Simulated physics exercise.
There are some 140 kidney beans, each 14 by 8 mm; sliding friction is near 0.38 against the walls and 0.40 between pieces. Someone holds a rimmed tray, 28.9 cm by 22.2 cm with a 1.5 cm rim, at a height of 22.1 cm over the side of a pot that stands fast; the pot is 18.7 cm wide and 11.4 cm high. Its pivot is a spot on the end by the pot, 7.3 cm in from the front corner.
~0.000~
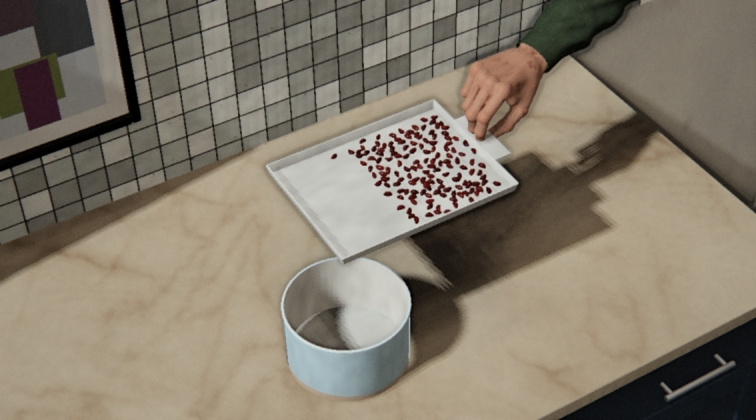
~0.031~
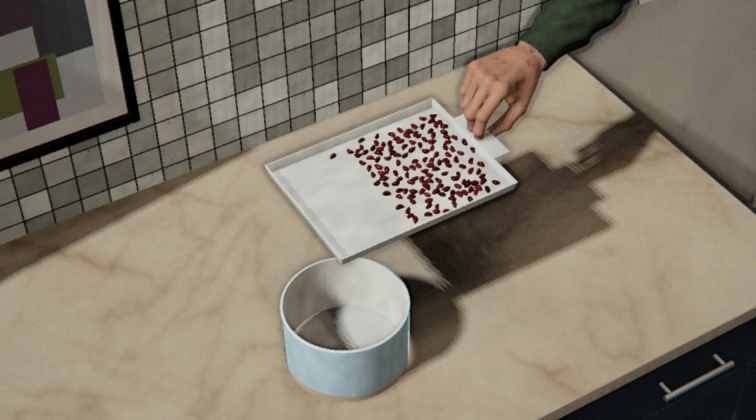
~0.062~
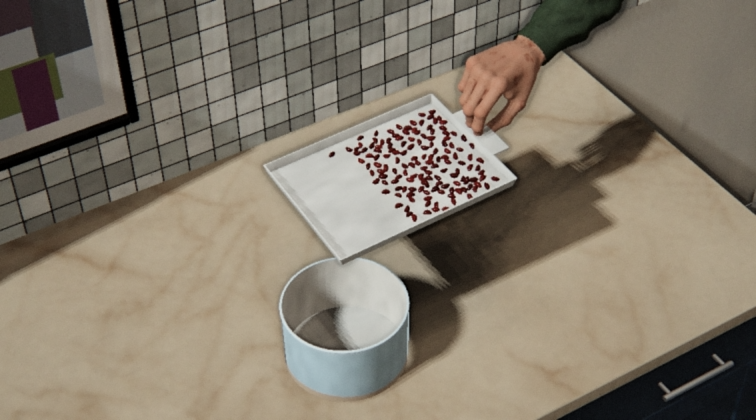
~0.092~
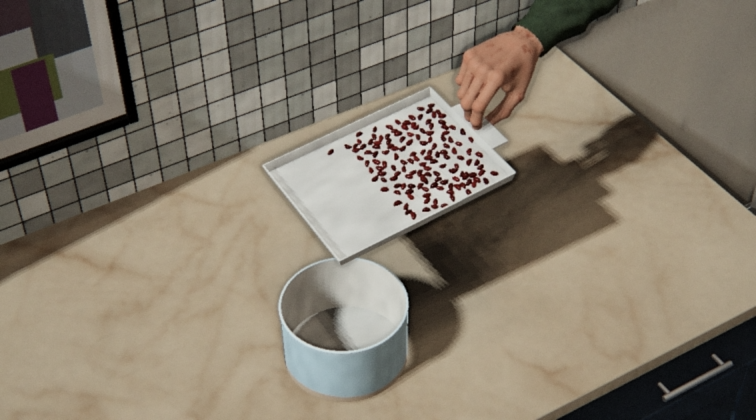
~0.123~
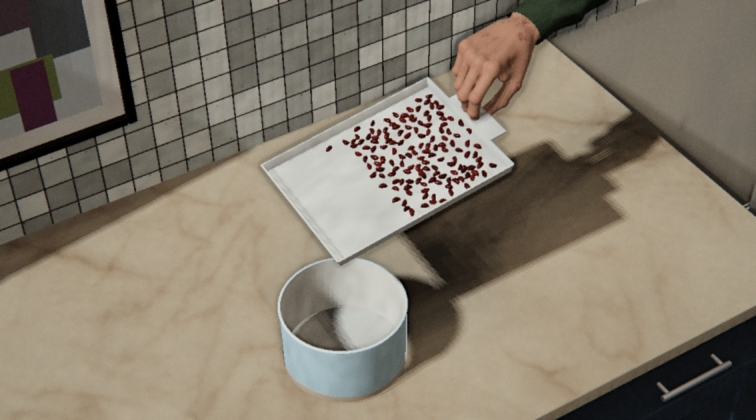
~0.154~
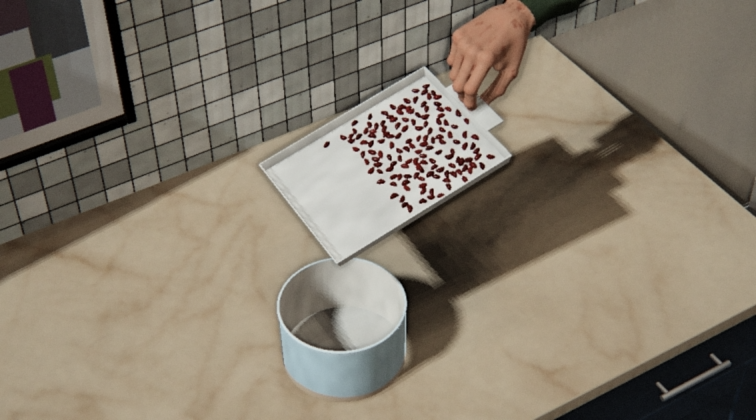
In the video, a hand holds a white rimmed tray scattered with dark red beans above a light blue pot on a marble-patterned counter, then gradually raises the tray's far right end, tilting it slightly toward the pot.
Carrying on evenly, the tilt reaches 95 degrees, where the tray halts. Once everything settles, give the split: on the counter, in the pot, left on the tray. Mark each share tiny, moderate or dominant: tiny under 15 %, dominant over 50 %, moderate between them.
Counter: Dominant, pot: Moderate, tray: Tiny.
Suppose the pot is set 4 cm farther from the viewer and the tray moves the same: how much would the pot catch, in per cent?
Then about 35 per cent.
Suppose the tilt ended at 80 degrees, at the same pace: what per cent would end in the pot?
Around 35 in a hundred.
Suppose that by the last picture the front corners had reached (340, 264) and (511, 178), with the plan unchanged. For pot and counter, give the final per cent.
Pot 80; counter 20.
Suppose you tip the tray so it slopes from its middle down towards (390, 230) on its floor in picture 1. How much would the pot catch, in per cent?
Estimate: Some 80 per cent.
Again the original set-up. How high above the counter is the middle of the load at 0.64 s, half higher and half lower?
Roughly 22 cm above the counter.
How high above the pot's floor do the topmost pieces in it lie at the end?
My guess is around 1.0 centimetres.
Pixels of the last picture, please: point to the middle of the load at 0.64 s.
Estimated load position: Around (302, 255).
Then, at 0.45 s, tilt 54 degrees; the tray holds 100 %, the pot 0 %.
Then, at 0.64 s, tilt 81 degrees; the tray holds 55 %, the pot 0 %.
Then, at 0.95 s, tilt 95 degrees; the tray holds 0 %, the pot 30 %.
At rest (2.5 s), counter 60 %, pot 40 %, tray 0 %.
